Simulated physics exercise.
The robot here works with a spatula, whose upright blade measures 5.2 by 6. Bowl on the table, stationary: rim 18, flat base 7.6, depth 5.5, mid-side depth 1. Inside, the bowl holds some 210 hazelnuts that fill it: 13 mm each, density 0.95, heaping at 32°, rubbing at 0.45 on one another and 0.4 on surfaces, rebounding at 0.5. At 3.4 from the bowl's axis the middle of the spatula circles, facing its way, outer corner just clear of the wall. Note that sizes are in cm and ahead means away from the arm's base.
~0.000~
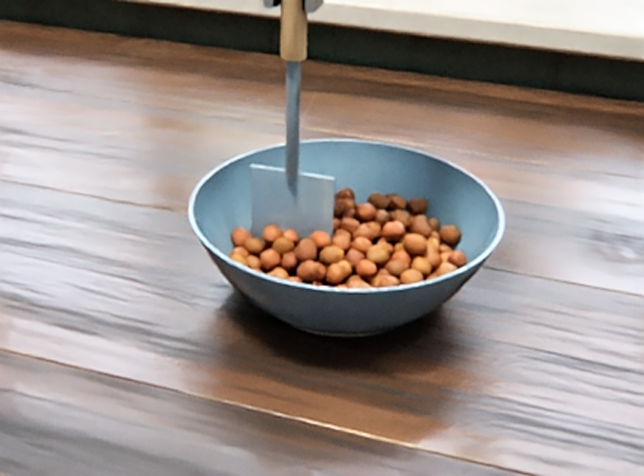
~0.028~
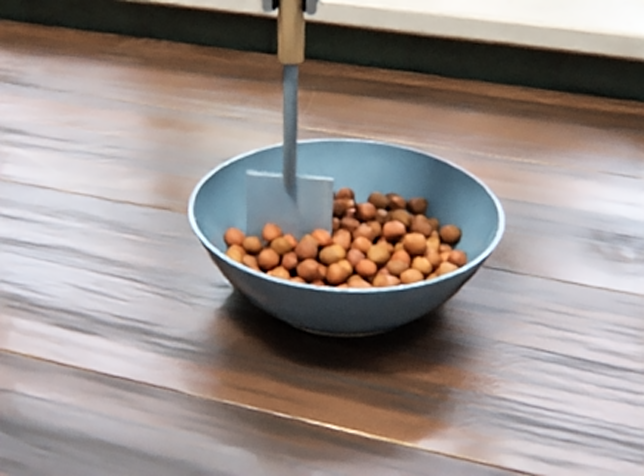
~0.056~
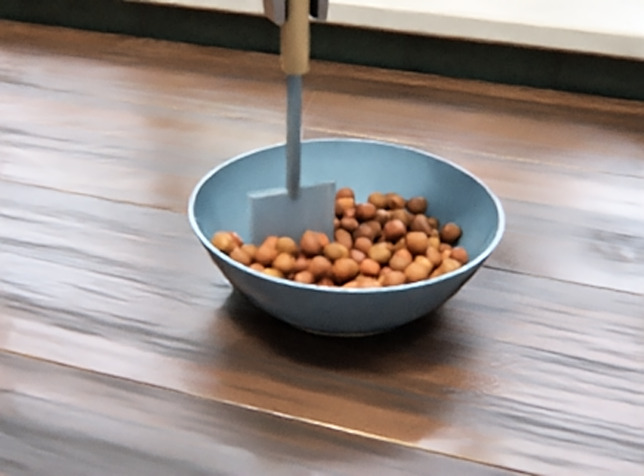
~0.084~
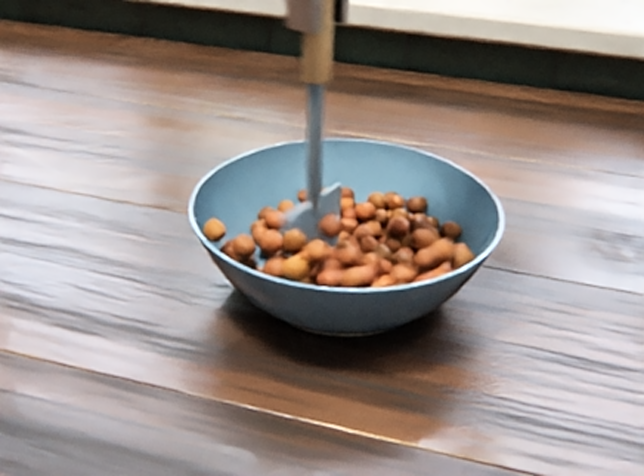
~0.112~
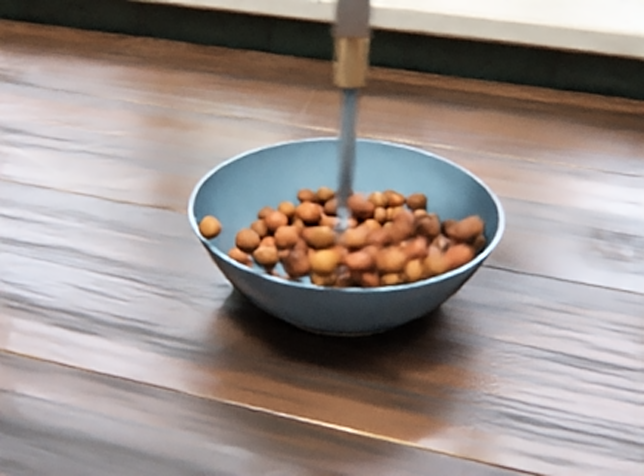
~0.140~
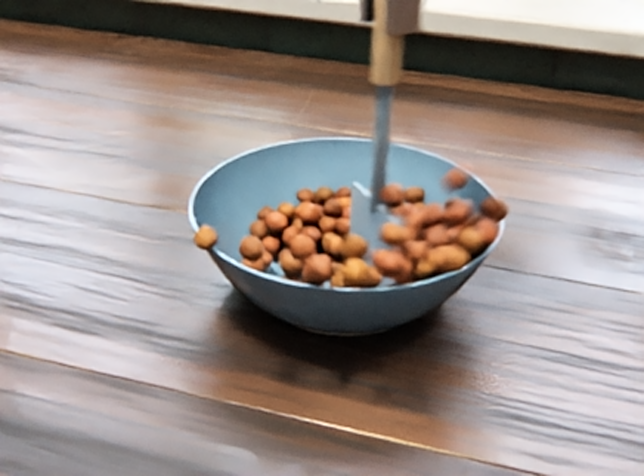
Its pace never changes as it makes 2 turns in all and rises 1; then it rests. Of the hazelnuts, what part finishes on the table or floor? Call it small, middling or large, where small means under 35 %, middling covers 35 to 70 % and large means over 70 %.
I would call it middling.
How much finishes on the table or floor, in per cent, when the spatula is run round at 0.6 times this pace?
25 %.
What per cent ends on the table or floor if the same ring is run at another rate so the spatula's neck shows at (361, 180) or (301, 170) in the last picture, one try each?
First try: Around 45 %; second try: Around 10 %.
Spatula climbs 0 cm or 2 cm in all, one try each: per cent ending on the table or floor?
Near 60 in a hundred, then near 45 in a hundred.
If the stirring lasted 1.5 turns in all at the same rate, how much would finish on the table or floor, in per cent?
Close to 50 in a hundred.
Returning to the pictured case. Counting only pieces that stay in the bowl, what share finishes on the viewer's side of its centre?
Some 50 per cent.
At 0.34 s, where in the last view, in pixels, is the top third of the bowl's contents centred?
Look near (239, 197) for its middle.
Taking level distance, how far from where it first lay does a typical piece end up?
Roughly 17 cm.
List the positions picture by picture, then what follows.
Spatula neck at (293, 148), 0° round; upper third of the load around (351, 246), from x 240 to 460, top at y 195; 211 in the bowl, in the first frame.
Spatula neck at (290, 152), 11° round; upper third of the load around (345, 245), from x 235 to 460, top at y 195, in the second frame.
Spatula neck at (294, 164), 40° round; upper third of the load around (343, 254), from x 220 to 460, top at y 195, in the third frame.
Spatula neck at (314, 176), 71° round; upper third of the load around (349, 262), from x 215 to 465, top at y 195, in the fourth frame.
Spatula neck at (346, 181), 103° round; upper third of the load around (383, 259), from x 210 to 475, top at y 195; 209 in the bowl, 2 in flight or on the tool, in the fifth frame.
Spatula neck at (379, 177), 134° round; upper third of the load around (424, 246), from x 205 to 495, top at y 180; 201 in the bowl, 10 in flight or on the tool, in the sixth frame.
After 0.34 s, 359° round, highest piece 10 above the table; 127 in the bowl, 43 on the table or floor, 41 in flight or on the tool.
After 0.54 s, 225° round, highest piece 8 above the table; 110 in the bowl, 98 on the table or floor, 3 in flight or on the tool.
After 0.85 s, 0° round, highest piece 4 above the table; 107 on the table or floor, 103 in the bowl, 1 in flight or on the tool.
After 1.55 s, 0° round, highest piece 4 above the table; 108 on the table or floor, 103 in the bowl.
At rest, 108 on the table or floor, 103 in the bowl. That is 51 % on the table or floor.
